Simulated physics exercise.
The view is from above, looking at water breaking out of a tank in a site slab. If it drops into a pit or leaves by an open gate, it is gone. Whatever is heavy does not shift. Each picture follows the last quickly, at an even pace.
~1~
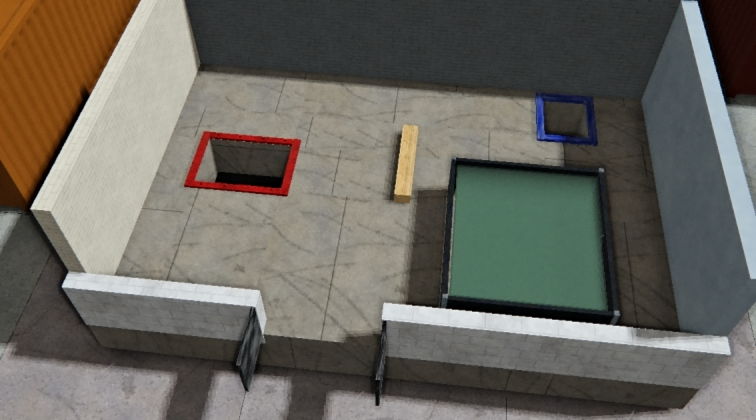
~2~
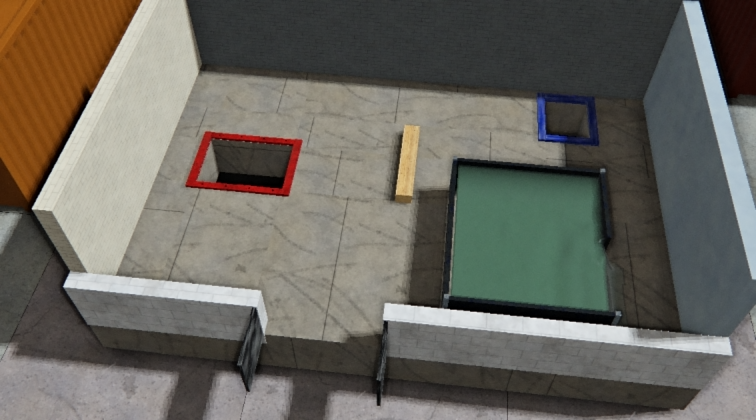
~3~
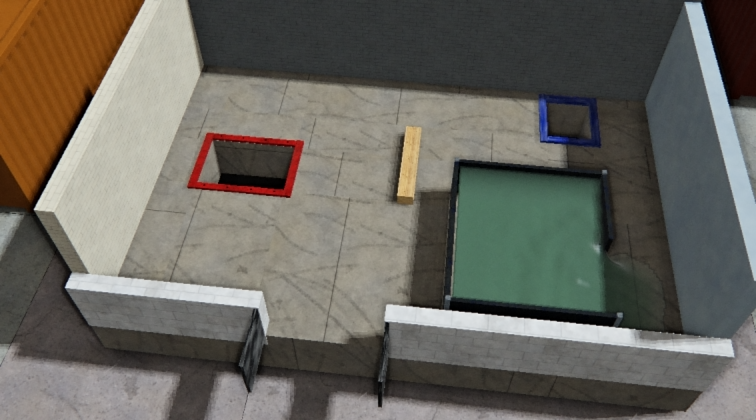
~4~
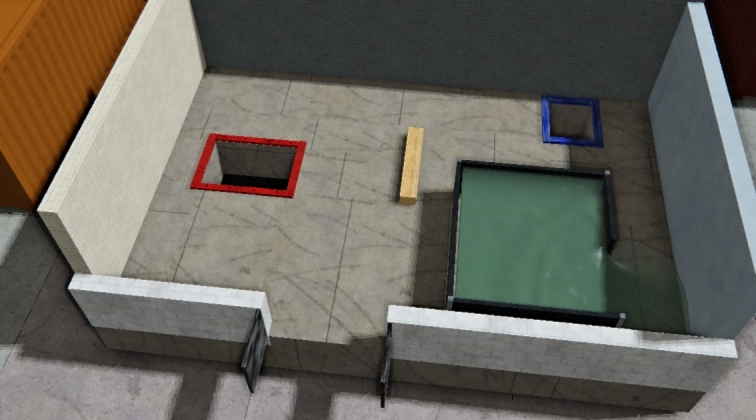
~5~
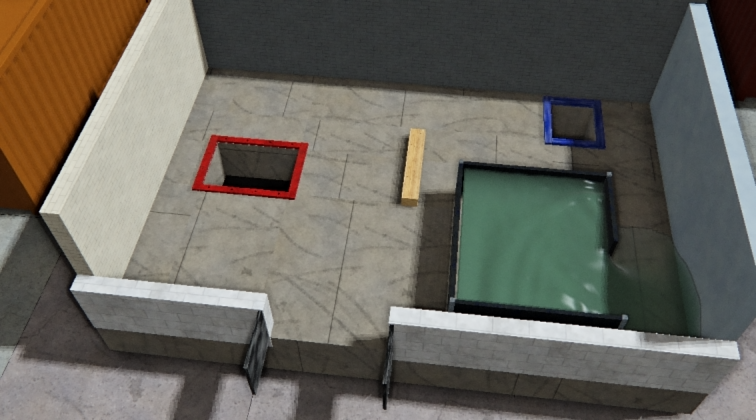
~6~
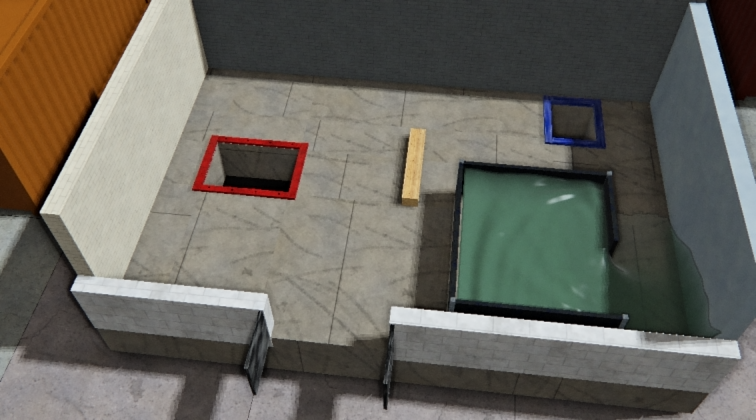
Green water pouring from a gap in the right side of a square tank, spreading across the floor beside the right wall.
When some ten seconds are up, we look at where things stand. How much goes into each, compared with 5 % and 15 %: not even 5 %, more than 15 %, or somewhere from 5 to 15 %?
The gate carries off beneath five per cent, the blue pit carries off upward of fifteen per cent, the red pit carries off beneath five per cent.
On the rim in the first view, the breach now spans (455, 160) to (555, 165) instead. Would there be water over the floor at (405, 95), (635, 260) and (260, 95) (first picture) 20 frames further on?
Going point by point: Waterlogged, left unwetted, waterlogged.
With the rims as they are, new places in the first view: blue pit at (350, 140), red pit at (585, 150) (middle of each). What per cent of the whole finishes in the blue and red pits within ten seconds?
Blue gets 0 in a hundred; red gets 35 in a hundred.
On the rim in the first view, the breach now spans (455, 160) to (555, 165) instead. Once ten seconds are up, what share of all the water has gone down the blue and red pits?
Blue 25 %, red 8 %.
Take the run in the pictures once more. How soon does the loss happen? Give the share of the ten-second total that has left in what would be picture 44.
Note - share reached: 65 %.
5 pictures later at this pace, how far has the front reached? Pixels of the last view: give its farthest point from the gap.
I'd go with roughly (648, 146).
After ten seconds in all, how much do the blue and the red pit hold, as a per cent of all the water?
Shares, in order: 34 % and 0 %.
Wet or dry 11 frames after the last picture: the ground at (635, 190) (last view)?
Submerged.
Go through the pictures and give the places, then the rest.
The first picture shows the open tank at (527, 233) is whole and still.
In the second picture, water pours out at (602, 292) and has run to a hidden place.
In the third picture, water pours out at (603, 295) and has run to (652, 277).
In the fourth picture, the front is at (674, 266), out from the gap at (605, 297).
In the fifth picture, water pours out at (607, 298) and has run to (672, 244).
In the sixth picture, the front is at (669, 224), out from the gap at (608, 298).
A moment on, water covers 10 % of the floor; the gate 0 %, the blue pit 0 %, the red pit 0 %.
Next, water covers 20 % of the floor; the gate 0 %, the blue pit 1 %, the red pit 0 %.
Then, water covers 40 % of the floor; the gate 0 %, the blue pit 8 %, the red pit 0 %.
Later, water covers 60 % of the floor; the gate 1 %, the blue pit 22 %, the red pit 0 %.
In the end, water covers 85 % of the floor; the gate 1 %, the blue pit 34 %, the red pit 0 %.
